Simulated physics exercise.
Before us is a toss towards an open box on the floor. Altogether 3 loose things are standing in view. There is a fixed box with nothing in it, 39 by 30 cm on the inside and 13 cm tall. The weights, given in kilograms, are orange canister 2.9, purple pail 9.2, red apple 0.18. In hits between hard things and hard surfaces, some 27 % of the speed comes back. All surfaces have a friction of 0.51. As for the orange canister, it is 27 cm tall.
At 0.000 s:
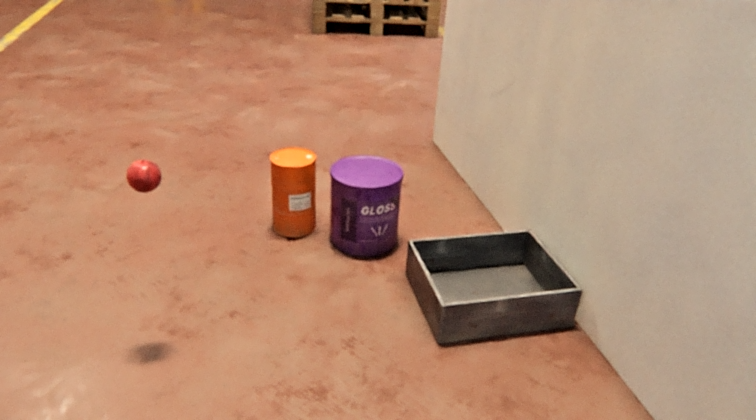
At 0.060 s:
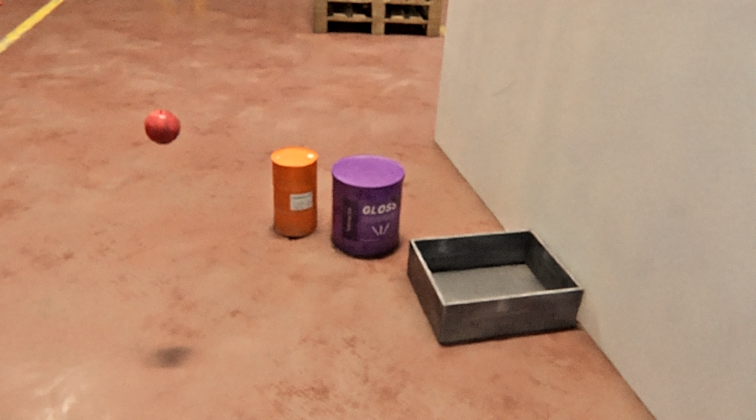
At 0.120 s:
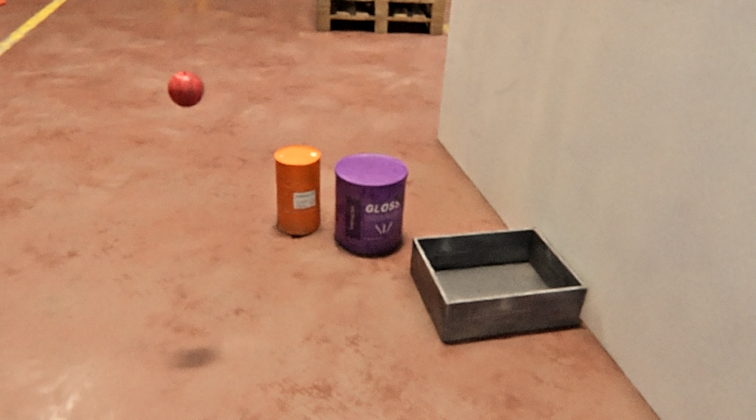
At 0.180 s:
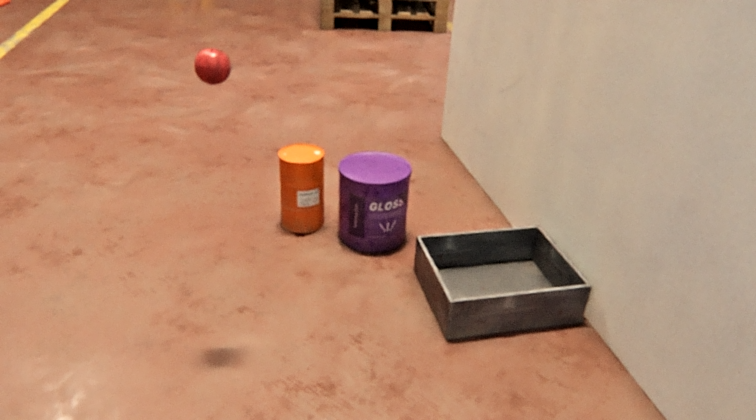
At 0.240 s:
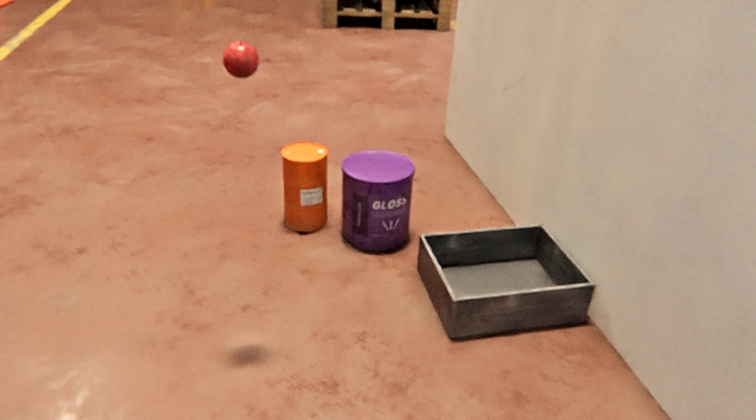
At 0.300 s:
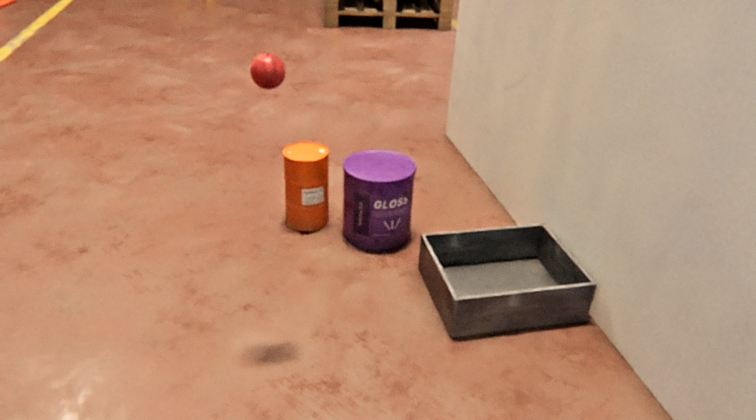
A red apple rose through the air from the left, drifting rightward above the floor, then began to dip, while an orange canister and a purple pail stood beside an open box.
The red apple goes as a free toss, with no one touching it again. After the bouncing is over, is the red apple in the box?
Yes, the apple escapes the box.
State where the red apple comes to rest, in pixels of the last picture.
Around pixel (426, 317).
After 0.40 s, gap 56 cm; red apple near (310, 124).
After 0.60 s, apple outside, 39 cm from the box's middle; red apple near (378, 308).
After 0.70 s, apple outside, 34 cm from the box's middle; red apple near (401, 298).
After 0.80 s, apple outside, 28 cm from the box's middle; red apple near (423, 305).
In the end (1.8 s), apple outside, 28 cm from the box's middle; the bystanders under 10 cm from the start. At the end, from the last picture's camera, red apple near (426, 317).
